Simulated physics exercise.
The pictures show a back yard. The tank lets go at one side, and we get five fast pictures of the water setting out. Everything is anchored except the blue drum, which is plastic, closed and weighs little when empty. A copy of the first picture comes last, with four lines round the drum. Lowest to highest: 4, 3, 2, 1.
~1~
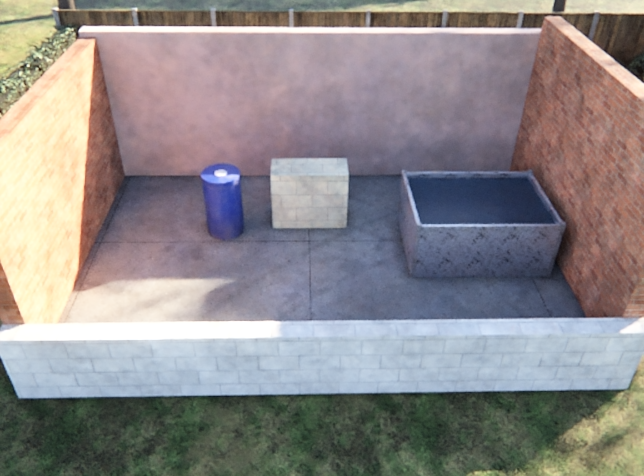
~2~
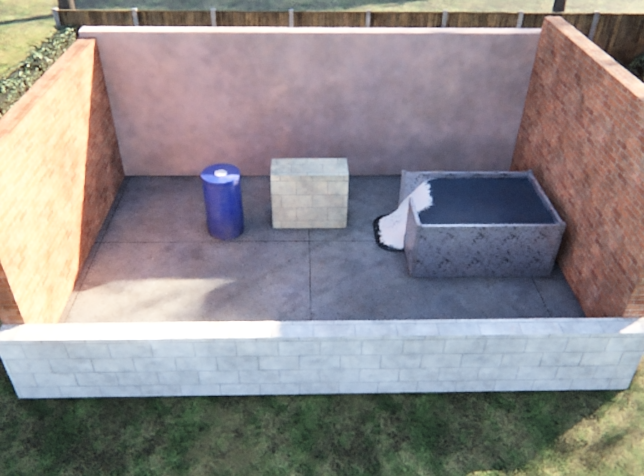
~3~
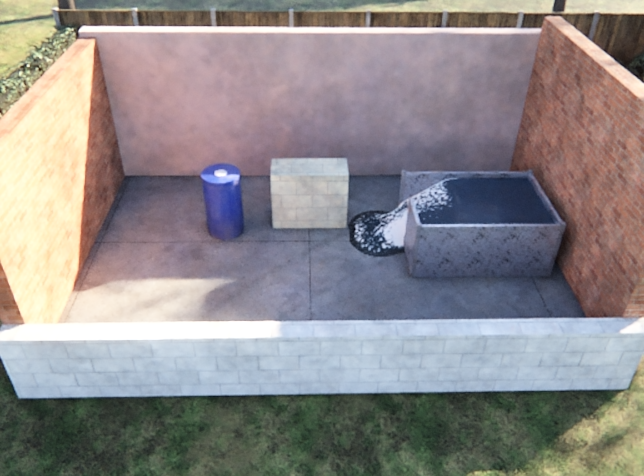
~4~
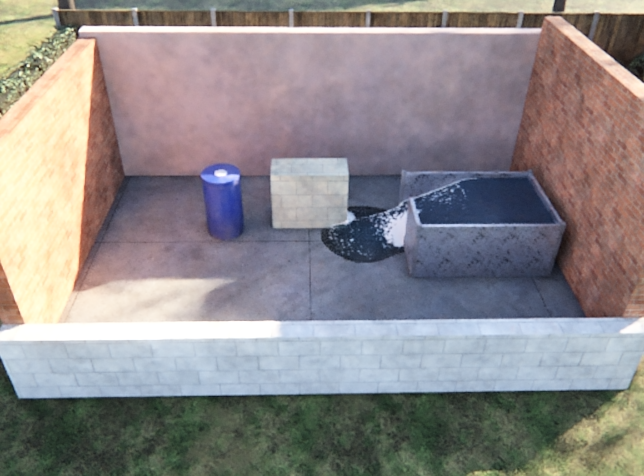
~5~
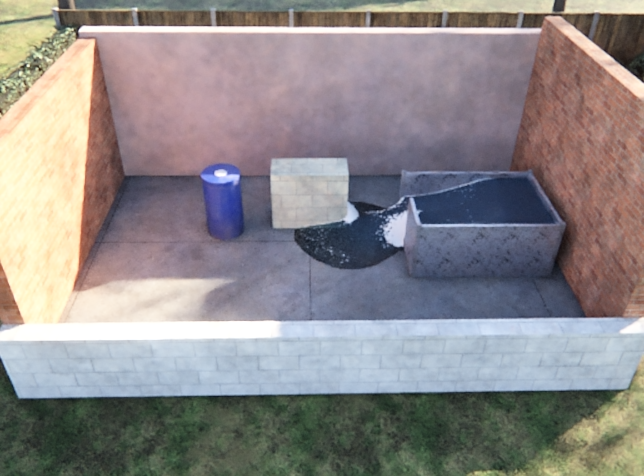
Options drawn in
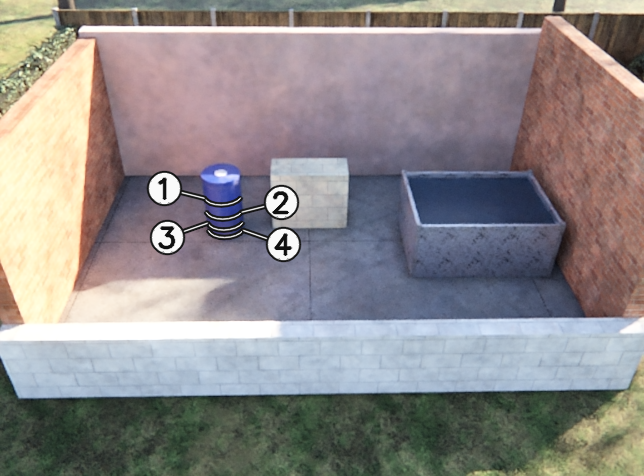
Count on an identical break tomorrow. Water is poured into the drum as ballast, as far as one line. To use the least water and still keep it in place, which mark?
Go for 3.
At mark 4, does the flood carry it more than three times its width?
No, it does not.
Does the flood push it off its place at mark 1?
No.
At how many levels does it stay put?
Three.
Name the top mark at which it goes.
That is mark 4.
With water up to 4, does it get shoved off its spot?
Yes, it does.
On the marked copy, 1 at (221, 205); 2 at (222, 219); 3 at (223, 230); 4 at (224, 237); from the bottom up 4, 3, 2, 1.
With 1, it does not move.
With 2, it does not move.
With 3, it does not move.
With 4, it is pushed about its own width away.
